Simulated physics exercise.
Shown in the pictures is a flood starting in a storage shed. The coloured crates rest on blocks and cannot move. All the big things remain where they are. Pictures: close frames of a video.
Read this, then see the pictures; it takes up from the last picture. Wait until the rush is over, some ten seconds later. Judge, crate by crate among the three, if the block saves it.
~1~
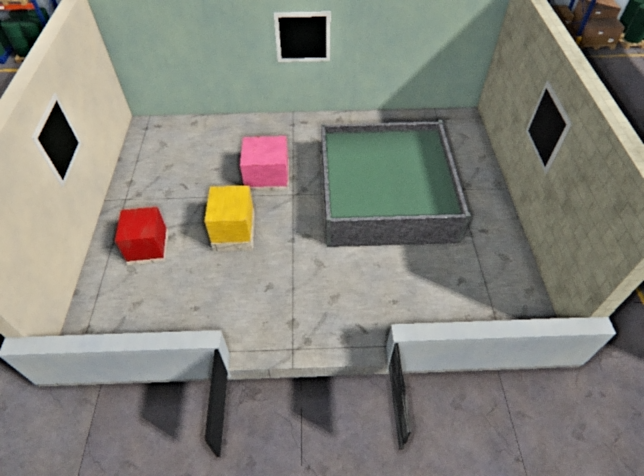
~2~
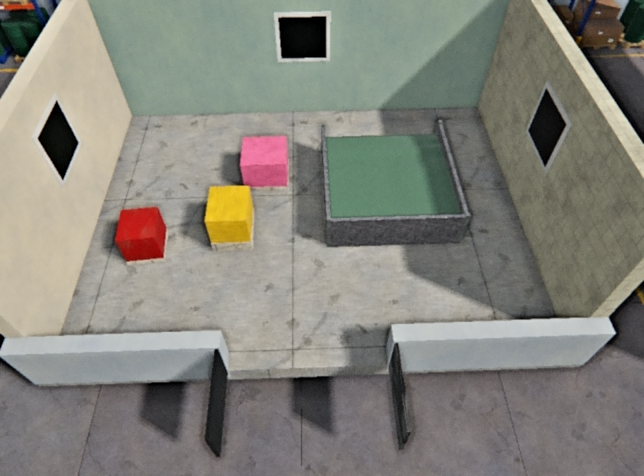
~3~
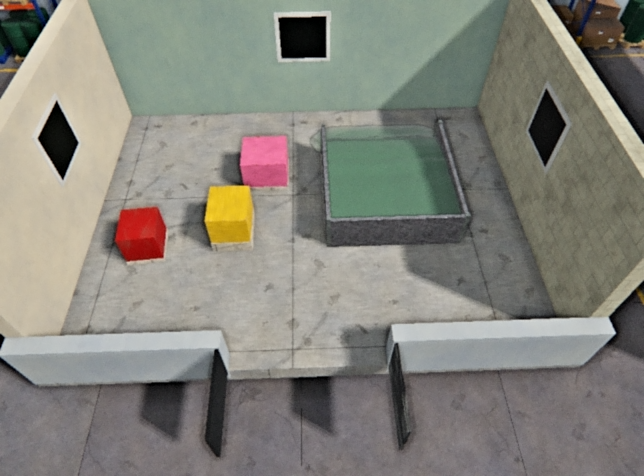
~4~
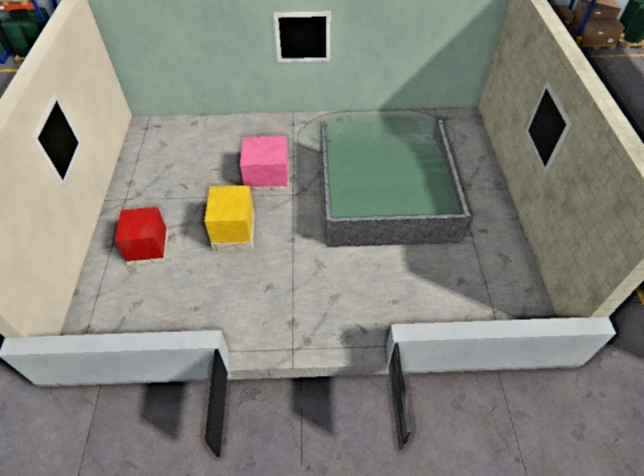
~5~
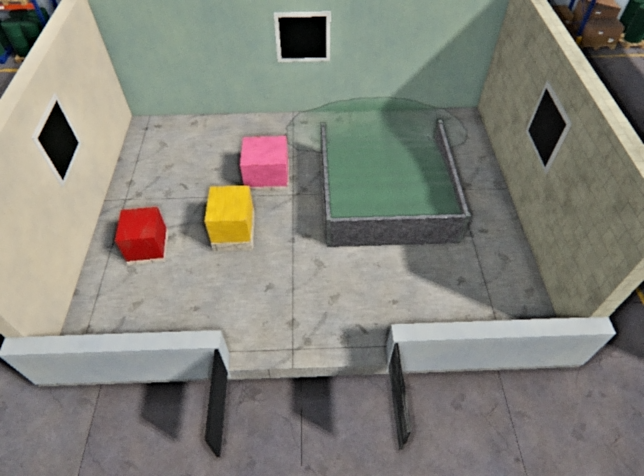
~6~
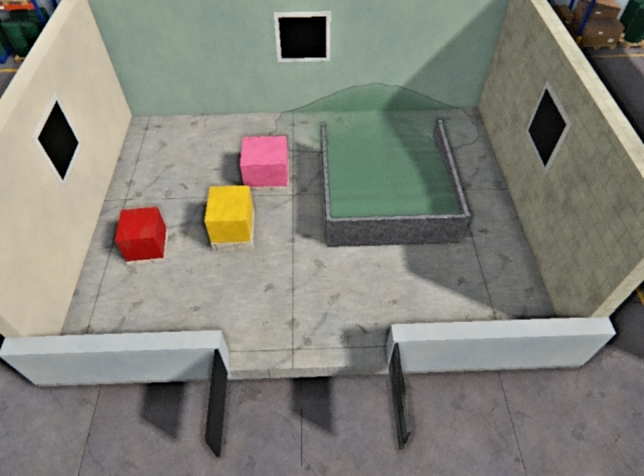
As I see it, the pink crate comes through with water on it. The red crate comes through with water on it. The yellow crate comes through untouched.
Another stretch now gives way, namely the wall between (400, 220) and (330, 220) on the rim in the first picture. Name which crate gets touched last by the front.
The pink-painted one.
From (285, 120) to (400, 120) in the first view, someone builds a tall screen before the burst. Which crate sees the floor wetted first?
It's the pink one.
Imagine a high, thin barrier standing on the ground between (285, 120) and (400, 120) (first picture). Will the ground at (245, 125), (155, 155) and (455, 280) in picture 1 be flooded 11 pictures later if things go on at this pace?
As listed: Covered, covered, no water.
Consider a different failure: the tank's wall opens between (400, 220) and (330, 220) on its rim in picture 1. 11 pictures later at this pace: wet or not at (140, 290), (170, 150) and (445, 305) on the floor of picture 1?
Order as asked: Untouched, untouched, swamped.
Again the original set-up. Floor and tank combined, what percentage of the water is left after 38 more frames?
100 %.
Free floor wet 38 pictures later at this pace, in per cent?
Estimated share: Around 90 %.
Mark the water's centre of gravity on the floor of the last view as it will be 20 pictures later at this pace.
I'd mark it close to (348, 160).
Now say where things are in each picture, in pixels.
The tank at (389, 170) is whole and still, in the first picture.
Water pours out on the tank's far side and has run to a hidden place, in the second picture.
Water pours out on the tank's far side and has run to a hidden place, in the third picture.
Water pours out on the tank's far side and has run to a hidden place, in the fourth picture.
The front is at (440, 109), out from the gap on the tank's far side, in the fifth picture.
Water pours out on the tank's far side and has run to (457, 108), in the sixth picture.
A moment on, water covers 15 % of the floor; the pink crate not reached, the red crate not reached, the yellow crate not reached.
Next, water covers 35 % of the floor; the pink crate water round its plinth, the red crate not reached, the yellow crate not reached.
Then, water covers 55 % of the floor; the pink crate water round its plinth, the red crate water round its plinth, the yellow crate not reached.
Later, water covers 90 % of the floor; the pink crate water round its plinth, the red crate water round its plinth, the yellow crate water round its plinth.
In the end, water covers 100 % of the floor; the pink crate was topped, the red crate was topped, the yellow crate stayed above the water.
